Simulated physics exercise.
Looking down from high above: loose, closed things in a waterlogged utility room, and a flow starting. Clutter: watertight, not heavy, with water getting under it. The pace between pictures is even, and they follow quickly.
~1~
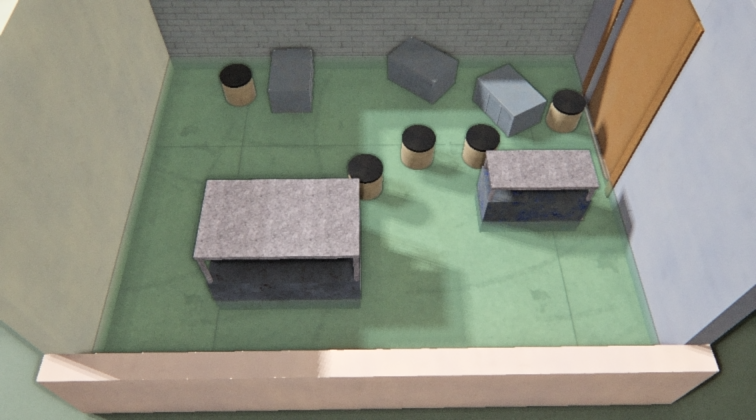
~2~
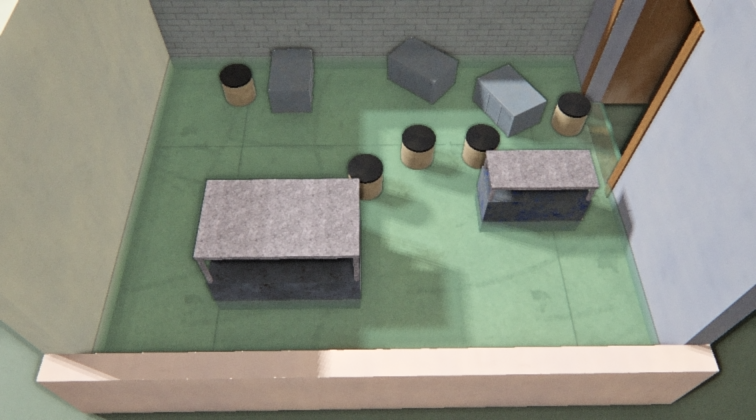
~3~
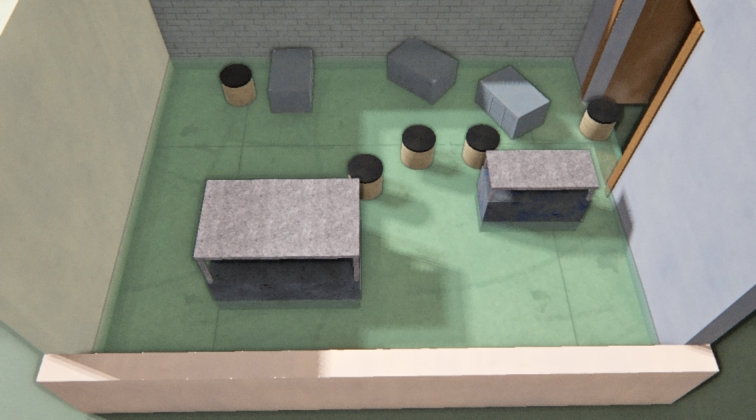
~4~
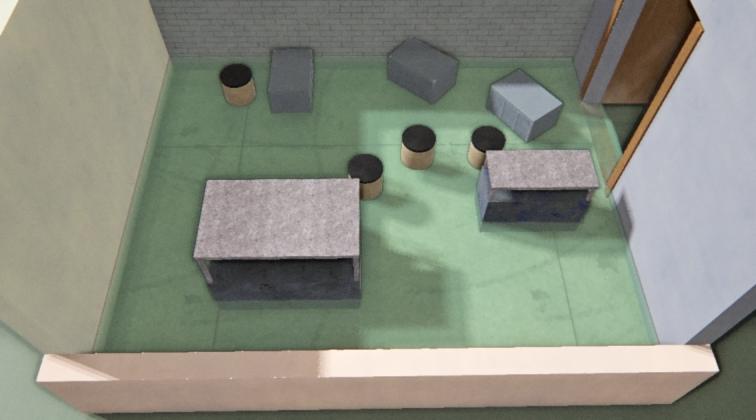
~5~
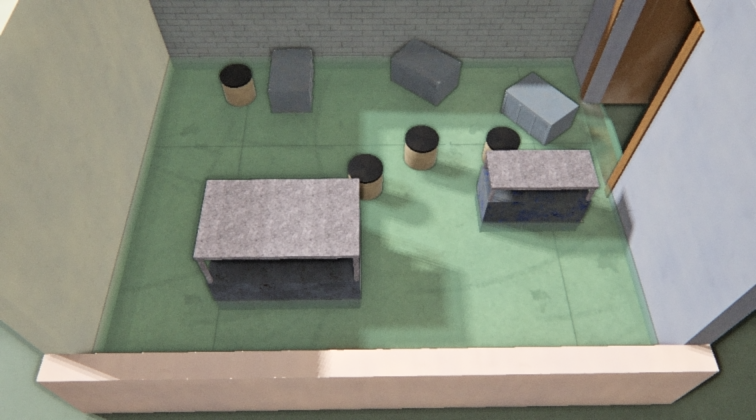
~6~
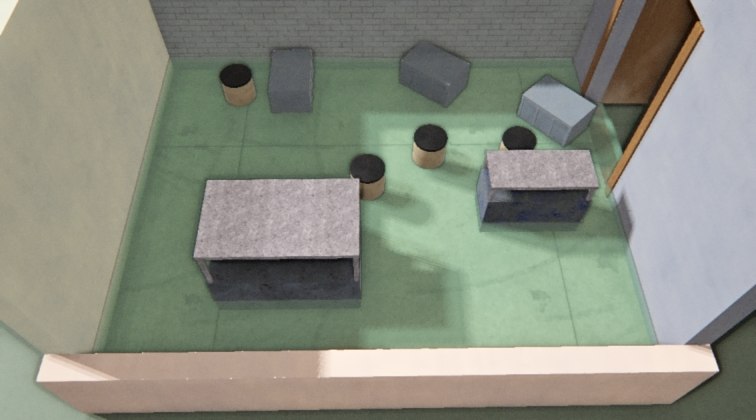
A black-topped pail by the opening brown door slides right through the doorway and out of view, then a grey crate and another pail drift right, followed slightly by a darker crate and a middle pail on the green floor.
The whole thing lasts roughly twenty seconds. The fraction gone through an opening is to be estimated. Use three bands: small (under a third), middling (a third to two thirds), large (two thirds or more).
Large.
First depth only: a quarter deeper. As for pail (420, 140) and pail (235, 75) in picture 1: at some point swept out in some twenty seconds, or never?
As listed: Through, inside.
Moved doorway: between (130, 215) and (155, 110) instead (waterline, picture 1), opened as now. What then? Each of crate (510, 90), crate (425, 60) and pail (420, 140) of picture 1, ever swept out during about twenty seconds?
Each object, in the order asked: Not flushed / flushed / flushed.
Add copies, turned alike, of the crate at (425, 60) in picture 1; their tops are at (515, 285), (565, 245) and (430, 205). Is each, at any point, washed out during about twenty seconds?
Note - in order: Retained / retained / out of the scene.
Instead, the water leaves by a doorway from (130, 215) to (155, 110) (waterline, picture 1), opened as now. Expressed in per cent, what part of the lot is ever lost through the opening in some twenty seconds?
Something like 60 percent.
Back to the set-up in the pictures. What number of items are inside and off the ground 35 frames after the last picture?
By my tally, 2.
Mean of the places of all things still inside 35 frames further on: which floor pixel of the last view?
Roughly at (468, 100).
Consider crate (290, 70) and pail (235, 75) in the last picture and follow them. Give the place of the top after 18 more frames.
Roughly (397, 65) for one and (296, 73) for the other.
A moment on, 2 of 8 are out; 6 afloat.
Next, 5 of 8 are out; 3 afloat.
Later, 6 of 8 are out; 2 afloat.
In the end, 7 of 8 are out; 1 afloat.
